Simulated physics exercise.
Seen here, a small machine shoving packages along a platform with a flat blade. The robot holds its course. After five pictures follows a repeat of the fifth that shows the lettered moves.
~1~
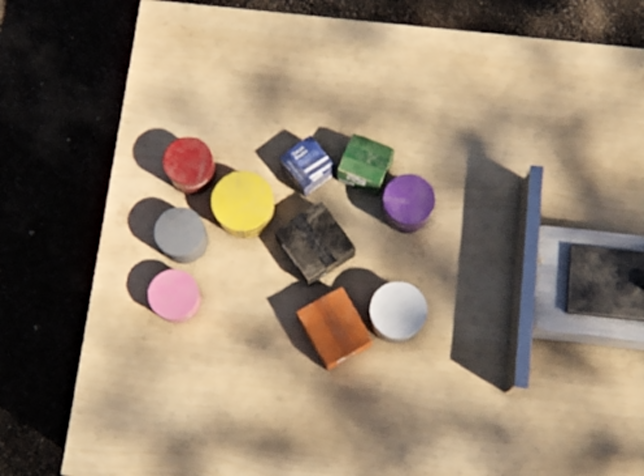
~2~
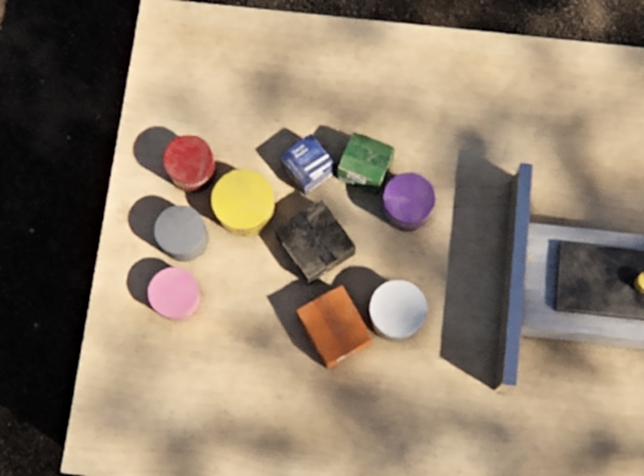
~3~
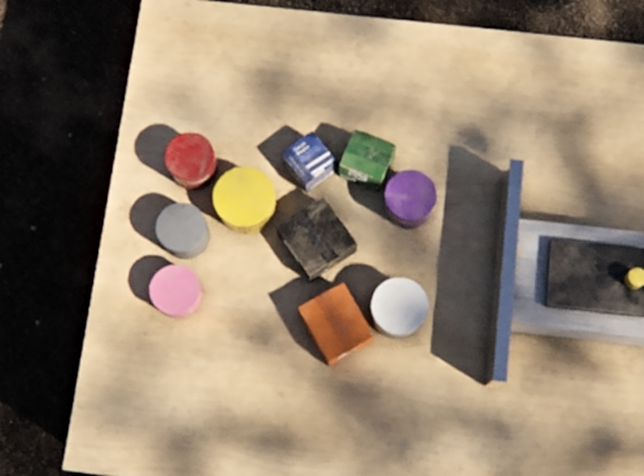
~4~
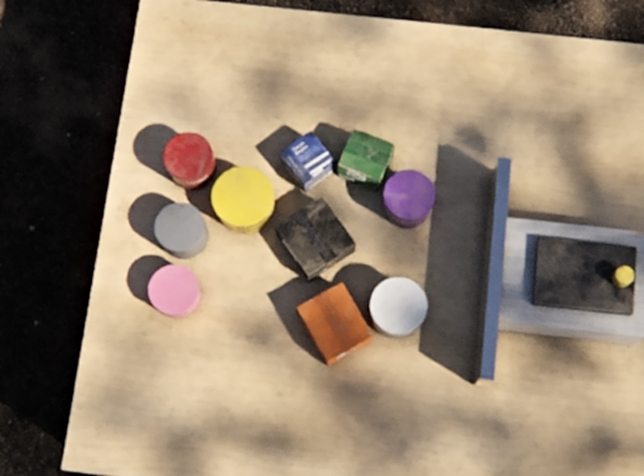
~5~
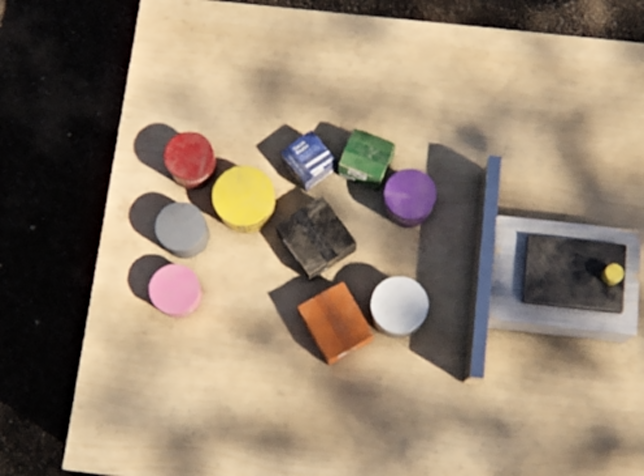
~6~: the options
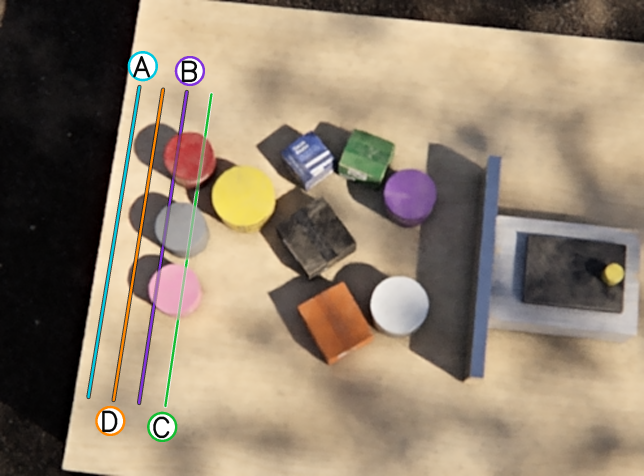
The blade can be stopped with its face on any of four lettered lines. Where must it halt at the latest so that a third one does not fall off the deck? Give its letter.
Line C.
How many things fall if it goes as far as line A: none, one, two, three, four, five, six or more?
By then, six or more.
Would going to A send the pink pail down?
Yes.
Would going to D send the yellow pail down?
Yes.
On the marked copy, A at (115, 237); B at (164, 242); C at (189, 245); D at (139, 239).
With C. Early on, robot (458, 261); orange box (290, 332); green parcel (352, 148).
Further on, robot (348, 249); red pail (164, 148); grey canister (168, 240).
At the end, robot (267, 240); grey canister over the edge; pink pail (101, 286); one fallen.
As for the rest, A drops seven; B drops three; D drops three.
